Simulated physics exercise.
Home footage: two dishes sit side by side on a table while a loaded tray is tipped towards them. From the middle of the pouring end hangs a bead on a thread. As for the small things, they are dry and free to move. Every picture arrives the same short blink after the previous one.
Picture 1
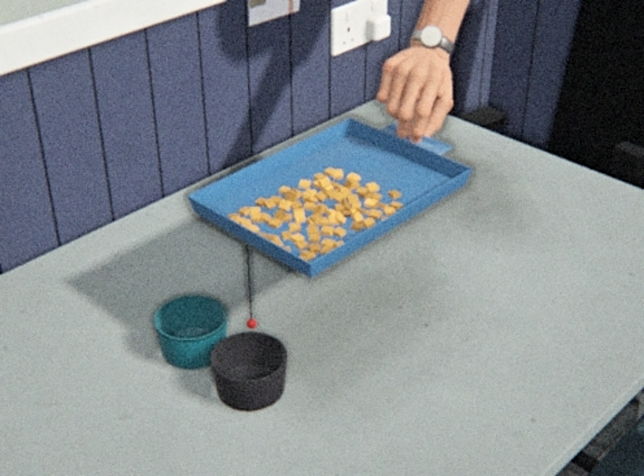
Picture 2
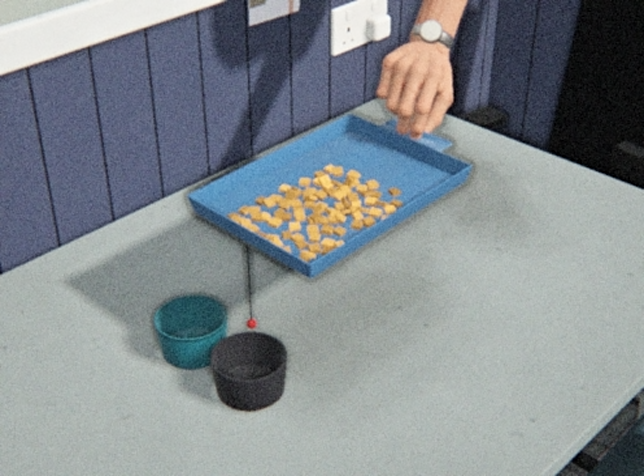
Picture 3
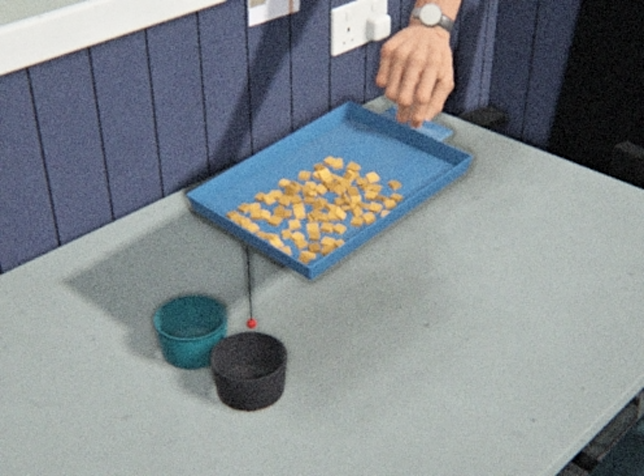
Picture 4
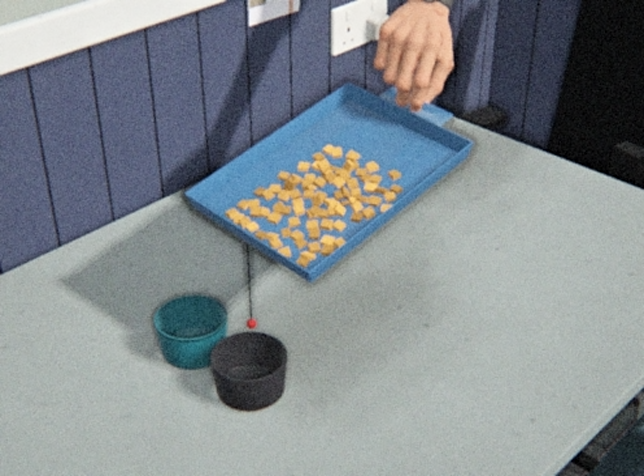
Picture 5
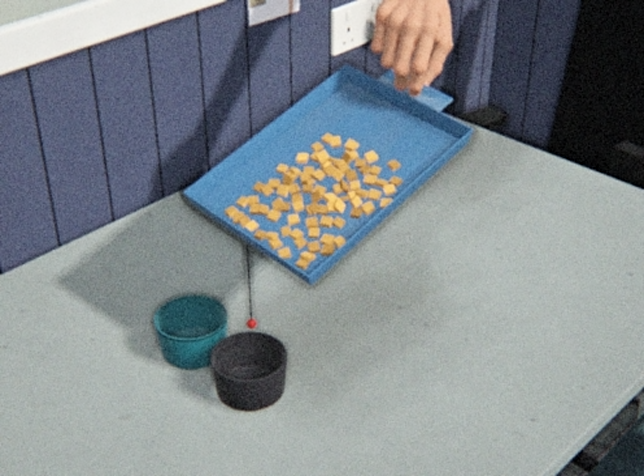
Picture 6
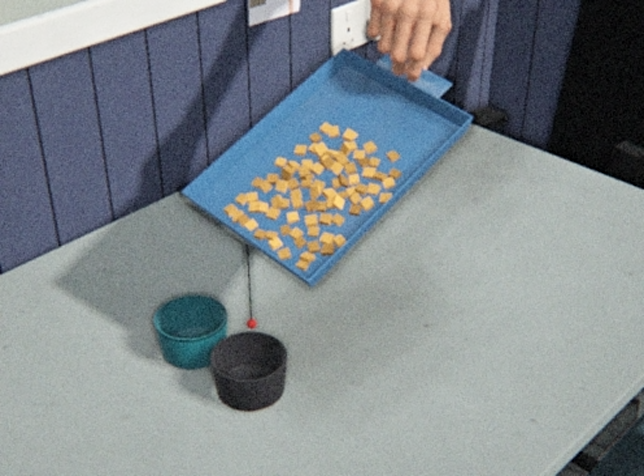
A hand raising the far end of a blue tray of cereal squares, tilting it towards teal and black dishes on a table.
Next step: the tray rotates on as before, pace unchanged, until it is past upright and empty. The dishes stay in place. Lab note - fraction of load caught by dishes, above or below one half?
Below one half.
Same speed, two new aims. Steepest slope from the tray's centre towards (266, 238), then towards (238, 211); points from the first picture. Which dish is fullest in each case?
Try 1: Right-side dish. Try 2: Left-side dish.
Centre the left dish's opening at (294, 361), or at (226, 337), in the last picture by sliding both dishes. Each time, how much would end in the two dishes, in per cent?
Around 50 and around 70 per cent, in that order.
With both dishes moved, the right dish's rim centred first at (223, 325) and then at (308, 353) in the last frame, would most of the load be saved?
First shift, a minority share; second shift, a minority share.
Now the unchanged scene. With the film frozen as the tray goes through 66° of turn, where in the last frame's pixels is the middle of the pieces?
I'd put the middle of the pieces at roughly (292, 234).
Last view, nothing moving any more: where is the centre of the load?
The centre ends up roughly at (287, 413).
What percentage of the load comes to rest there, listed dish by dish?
Per hundred pieces, the left dish ends with about 0 and the right dish with about 30.
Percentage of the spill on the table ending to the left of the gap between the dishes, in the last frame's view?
Near 0 per cent.
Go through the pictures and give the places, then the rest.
Corners of the pouring end (194, 196) and (310, 260), level; middle of the load (318, 211), cereal squares; left dish (164, 347); right dish (222, 388); bead on its thread (252, 324), in the first frame.
Corners of the pouring end (193, 195) and (310, 261), level; middle of the load (318, 210), in the second frame.
Corners of the pouring end (193, 194) and (310, 264), tipped barely, lowest at the right corner; middle of the load (318, 207), in the third frame.
Corners of the pouring end (191, 193) and (309, 268), tipped a little, lowest at the right corner; middle of the load (317, 201), in the fourth frame.
Corners of the pouring end (190, 192) and (309, 272), tipped clearly, lowest at the right corner; middle of the load (317, 197), in the fifth frame.
Corners of the pouring end (188, 191) and (309, 276), tipped clearly, lowest at the right corner; middle of the load (316, 192); left dish (164, 347); right dish (222, 388), in the sixth frame.
Just after the last frame, tray tipped steeply; almost all on the tray; just a few in the air.
A moment on, tray tipped past a quarter turn; roughly half on the tray; about a tenth in the right dish; roughly a quarter outside both; about a tenth in the air.
Further on, tray tipped past a quarter turn; roughly a quarter in the right dish; the larger part outside both.
When it is over, tray tipped past a quarter turn; roughly a quarter in the right dish; not one in the left dish; the larger part outside both.
